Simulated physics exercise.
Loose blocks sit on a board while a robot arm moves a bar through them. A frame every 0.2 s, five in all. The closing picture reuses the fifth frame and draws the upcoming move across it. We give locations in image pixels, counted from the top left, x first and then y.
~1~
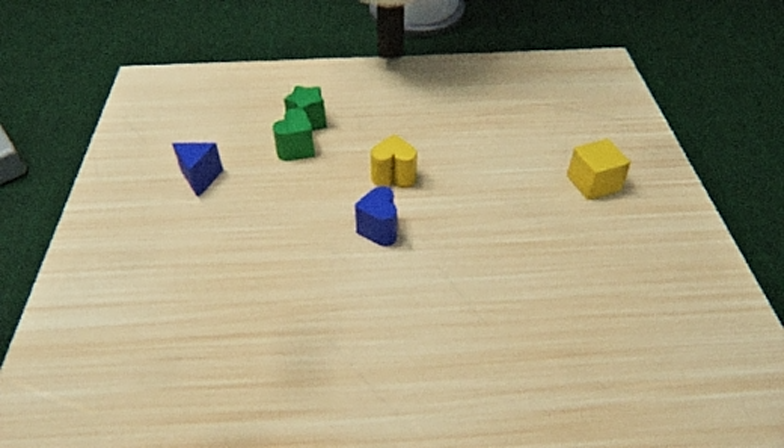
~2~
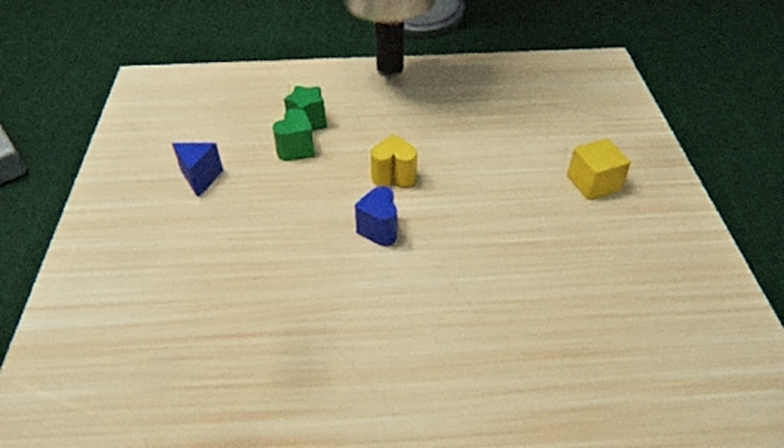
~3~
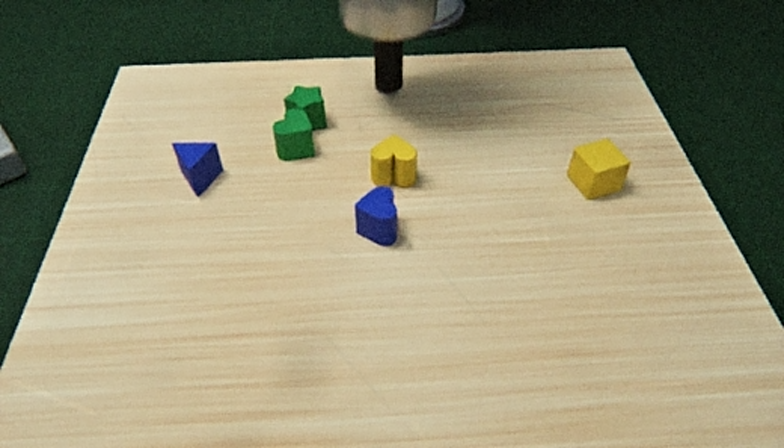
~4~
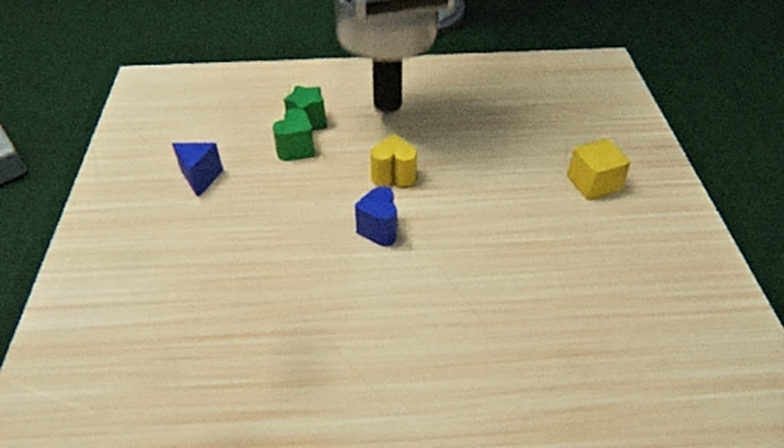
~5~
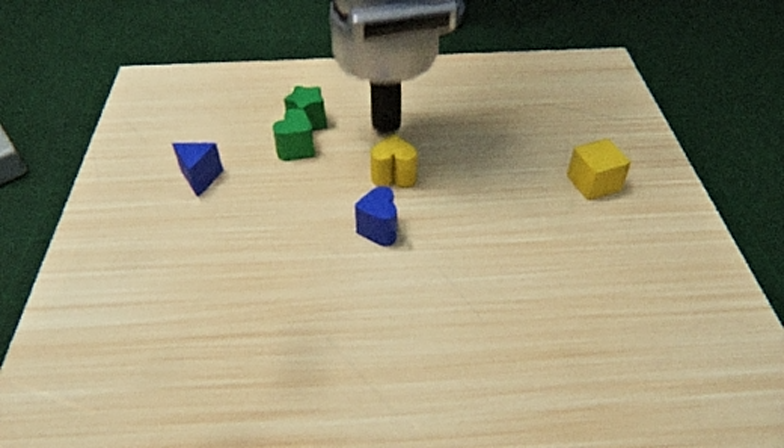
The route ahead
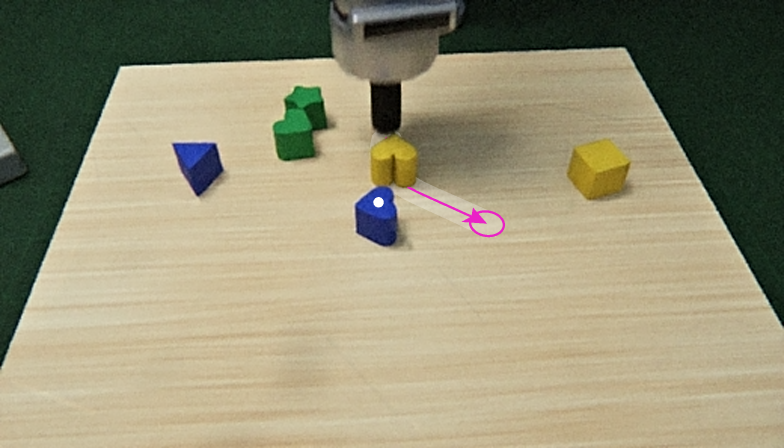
On a wooden board, a robot arm moves its dark bar toward the still yellow heart block.
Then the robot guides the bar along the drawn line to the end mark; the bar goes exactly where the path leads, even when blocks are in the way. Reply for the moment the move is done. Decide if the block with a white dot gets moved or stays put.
It stays put.
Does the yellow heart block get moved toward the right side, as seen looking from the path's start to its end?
Final answer: Yes.
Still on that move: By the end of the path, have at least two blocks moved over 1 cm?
Going by the path, no.
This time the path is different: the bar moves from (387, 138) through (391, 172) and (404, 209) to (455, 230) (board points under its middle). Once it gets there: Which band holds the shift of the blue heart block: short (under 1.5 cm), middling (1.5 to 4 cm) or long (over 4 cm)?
The block winds up 1.5 to 4 cm from where it is now.
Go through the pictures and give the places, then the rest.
Lower end of the bar (391, 53), tops of blocks, blue heart block (379, 202), yellow heart block (394, 148), in the first picture.
Bar (390, 69), blocks as before, in the second picture.
Bar (389, 86), blocks as before, in the third picture.
Bar (388, 105), blocks as before, in the fourth picture.
Bar (386, 126), blue heart block (379, 202), yellow heart block (394, 148), in the fifth picture.
The drawn path runs from (387, 138) by way of (392, 173) and (435, 200) to (487, 224); the dot is on the blue heart block.
On the path given first. One third of the way, bar (392, 161); yellow heart block (404, 167), turned 20° clockwise.
Two thirds of the way, bar (436, 188); yellow heart block (426, 195), turned 60° clockwise.
At the end, bar (489, 211); blue heart block not moved; yellow heart block (427, 198), turned 70° clockwise.
